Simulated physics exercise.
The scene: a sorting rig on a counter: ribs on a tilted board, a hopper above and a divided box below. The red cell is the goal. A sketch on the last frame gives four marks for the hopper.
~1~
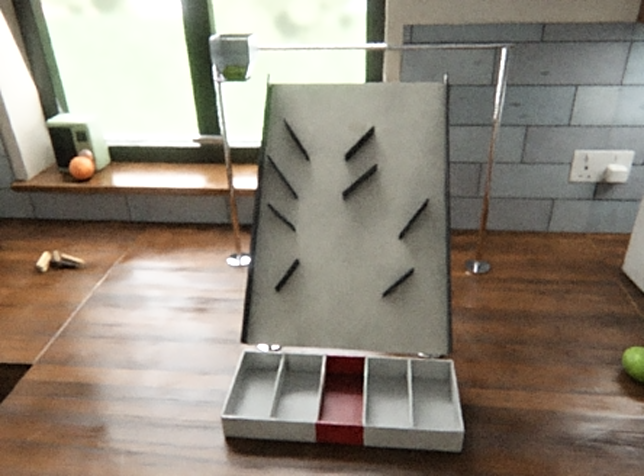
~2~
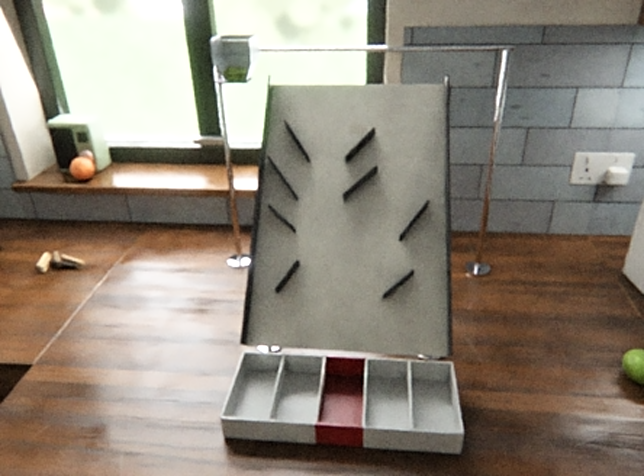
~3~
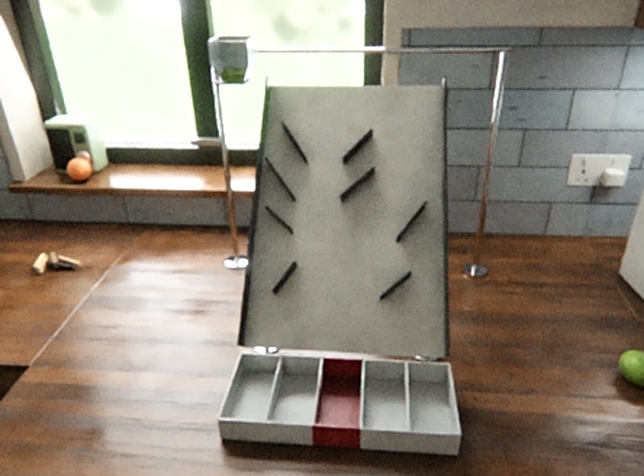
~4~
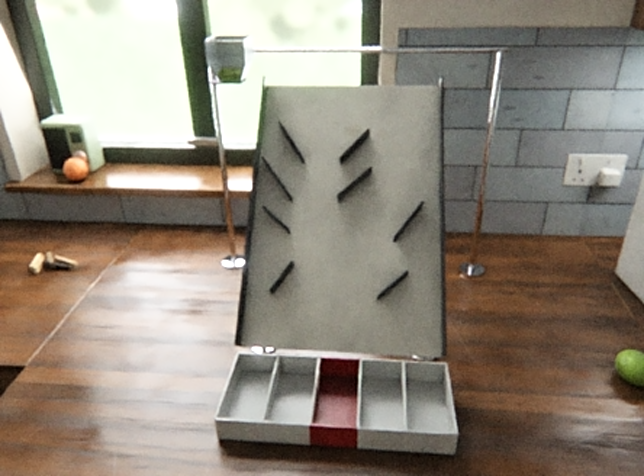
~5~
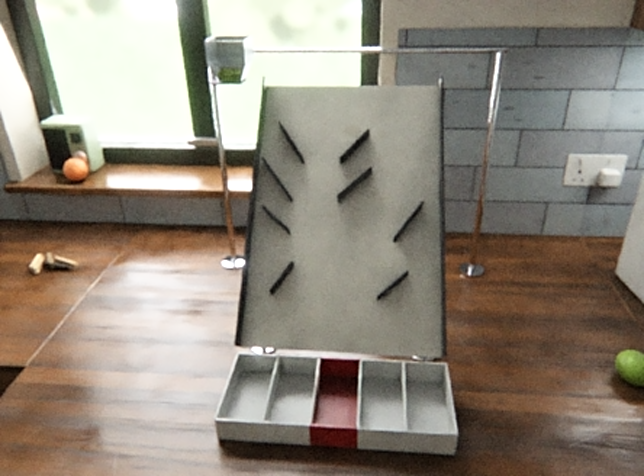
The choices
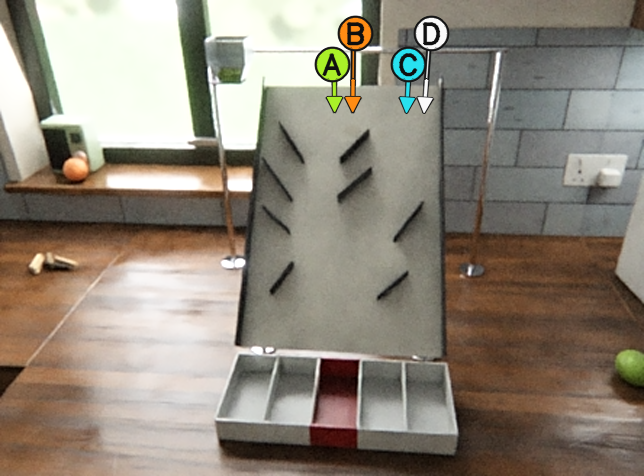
A tilted grey board with dark ribs standing above a divided box with a red middle cell, nothing moving but slight camera drift.
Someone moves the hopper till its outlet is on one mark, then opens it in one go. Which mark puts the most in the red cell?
Use mark C.
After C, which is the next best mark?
D it is.
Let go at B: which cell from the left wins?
The second.
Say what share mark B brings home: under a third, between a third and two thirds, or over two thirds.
Mark B gives under a third.
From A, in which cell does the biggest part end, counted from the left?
It is the second one.
On the marked copy, mark A meets the board at (334, 106); mark B meets the board at (352, 106); mark C meets the board at (406, 107); mark D meets the board at (424, 107).
With A, a stray few in the red cell, nearly all in other cells, a stray few outside the box.
With B, a small part in the red cell, most in other cells, a small part outside the box.
With C, about half in the red cell, about a third in other cells, a small part outside the box.
With D, about a third in the red cell, about two thirds in other cells, a stray few outside the box.
